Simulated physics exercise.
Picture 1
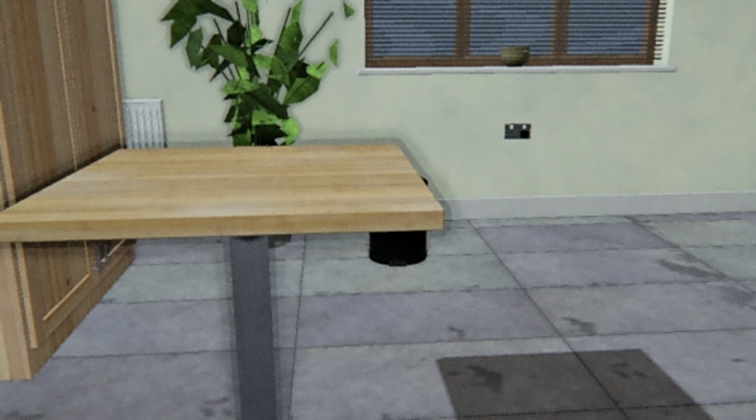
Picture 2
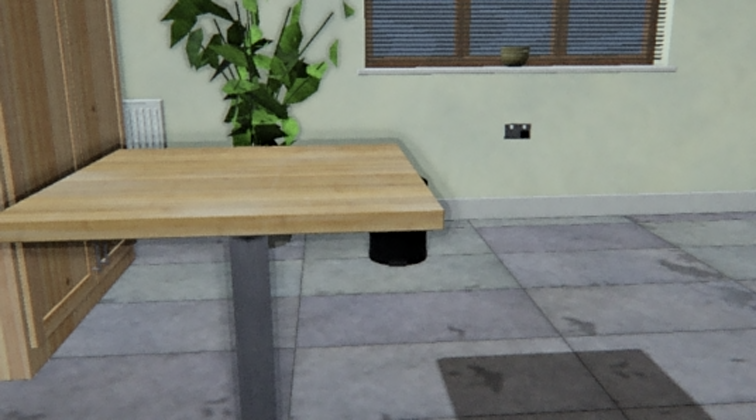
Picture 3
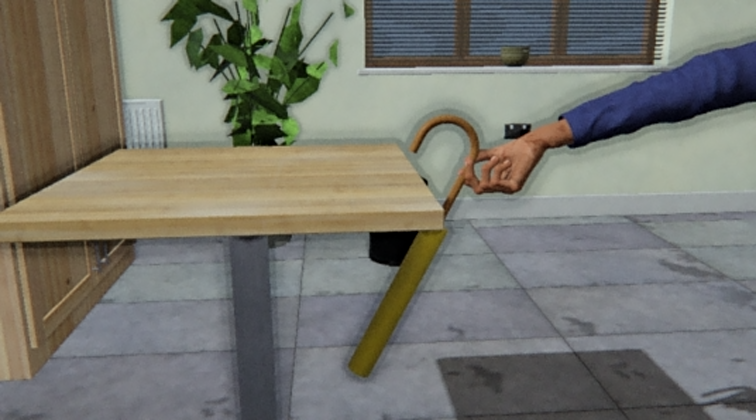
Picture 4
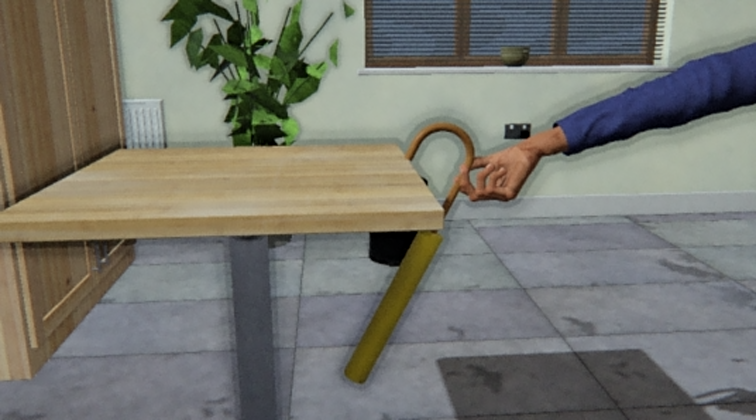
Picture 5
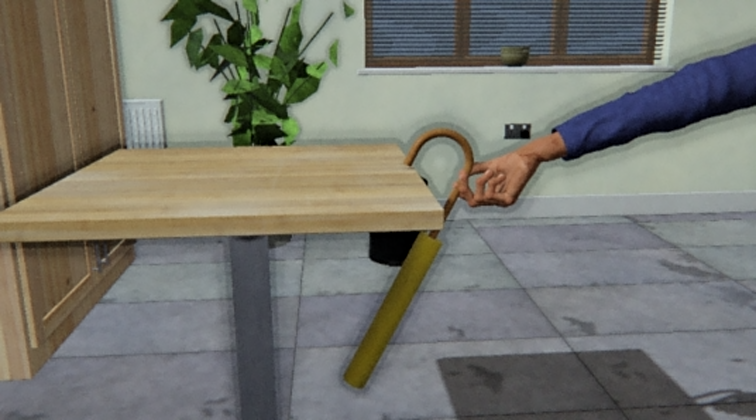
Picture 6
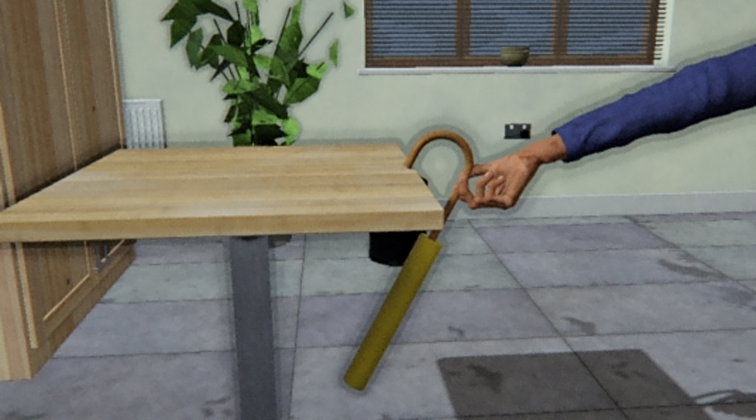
A yellow umbrella with a curved brown handle was brought in by a blue-sleeved hand from the right to the end of a wooden table, then lowered slightly and held there, hooked over the edge.
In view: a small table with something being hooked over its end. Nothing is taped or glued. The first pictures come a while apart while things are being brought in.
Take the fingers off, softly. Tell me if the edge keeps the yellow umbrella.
The yellow umbrella remains in place.
Then, 0.40 s after the last picture, yellow umbrella at rest near (395, 262).
At rest, the yellow umbrella stays hooked on the edge, near (394, 262).
